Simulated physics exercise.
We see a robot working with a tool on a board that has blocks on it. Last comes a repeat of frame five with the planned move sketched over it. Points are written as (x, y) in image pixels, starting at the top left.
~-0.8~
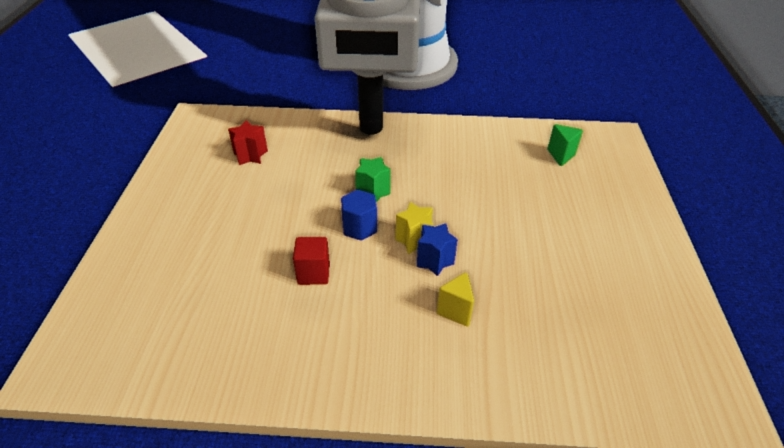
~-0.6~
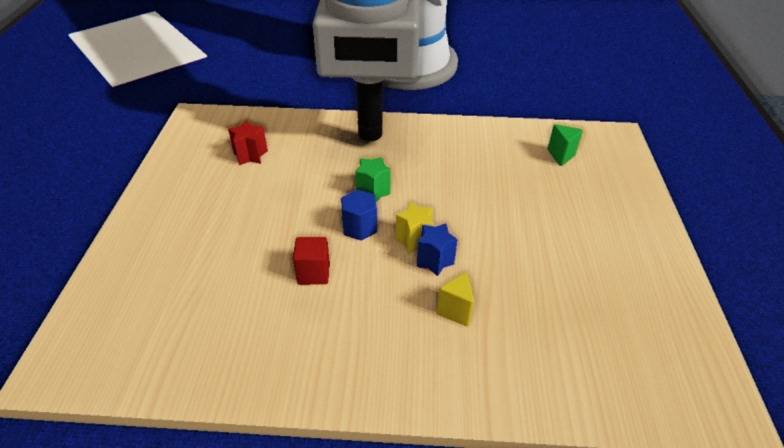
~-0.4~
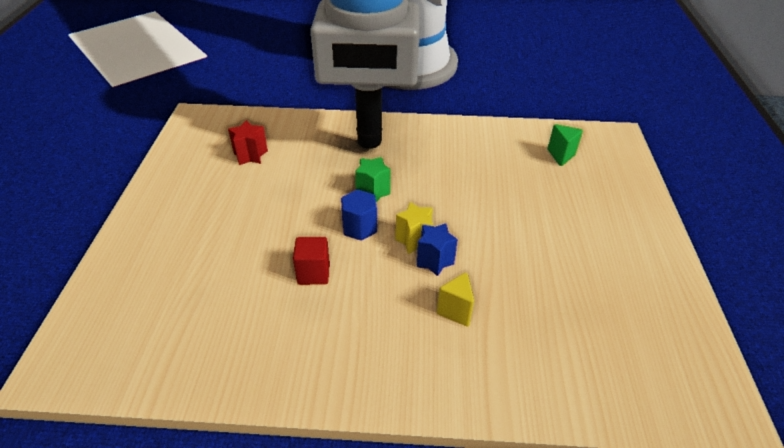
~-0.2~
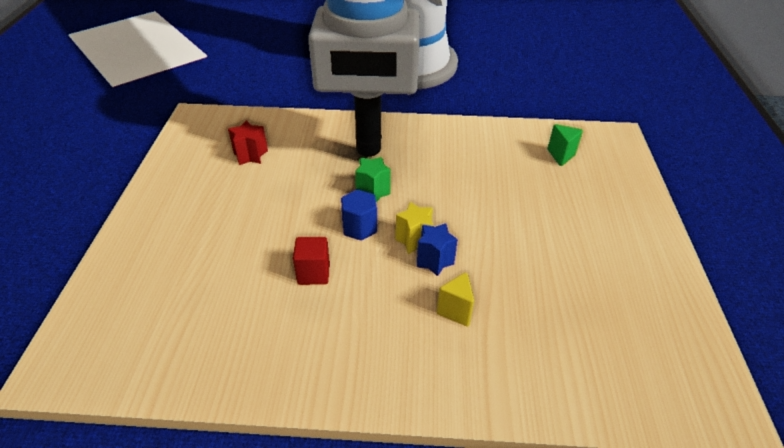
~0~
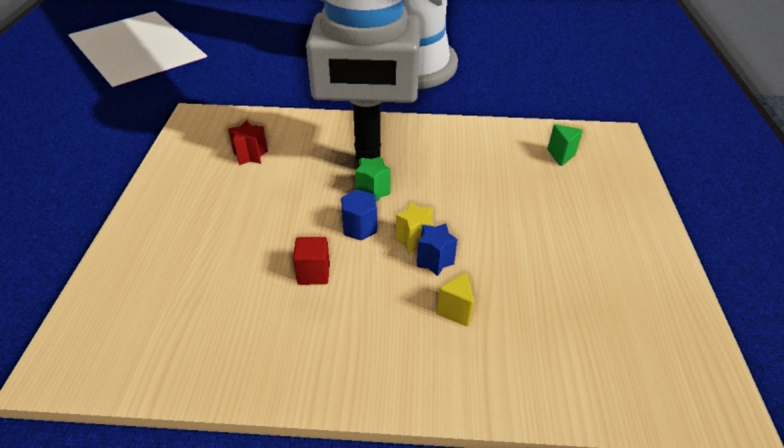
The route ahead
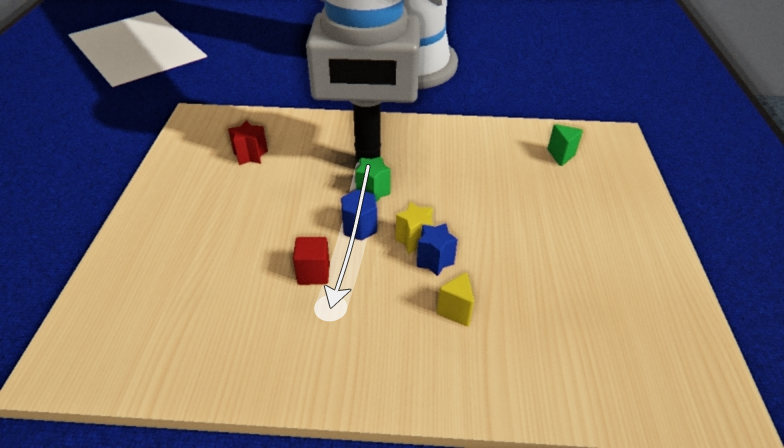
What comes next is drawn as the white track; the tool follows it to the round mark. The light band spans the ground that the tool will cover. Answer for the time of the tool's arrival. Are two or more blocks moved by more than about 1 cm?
I expect so.
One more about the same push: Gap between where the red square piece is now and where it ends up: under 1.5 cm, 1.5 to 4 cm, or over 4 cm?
It moves only a bit, under 1.5 cm.
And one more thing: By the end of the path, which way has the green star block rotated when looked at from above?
From the top: Counterclockwise.
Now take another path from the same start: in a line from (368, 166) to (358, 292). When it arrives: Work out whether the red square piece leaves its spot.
By the last moment, the red square piece will still be in its place.
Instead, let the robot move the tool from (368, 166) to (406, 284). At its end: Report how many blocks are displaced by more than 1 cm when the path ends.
The number will come to 3 or more.
Drawn move, from (368, 166) by way of (355, 228) to (331, 308).
The first path, step by step. One third of the way, tool at (360, 198); blue six-sided block at (358, 214), turned 20° clockwise; green star block at (379, 193), turned 40° anticlockwise.
Two thirds of the way, tool at (348, 245); blue six-sided block at (353, 252); green star block at (385, 201), turned 85° anticlockwise.
At the end, tool at (330, 300); red square piece at (306, 249); blue six-sided block at (359, 298), turned 30° anticlockwise; green star block at (385, 201), turned 85° anticlockwise; yellow star block still.
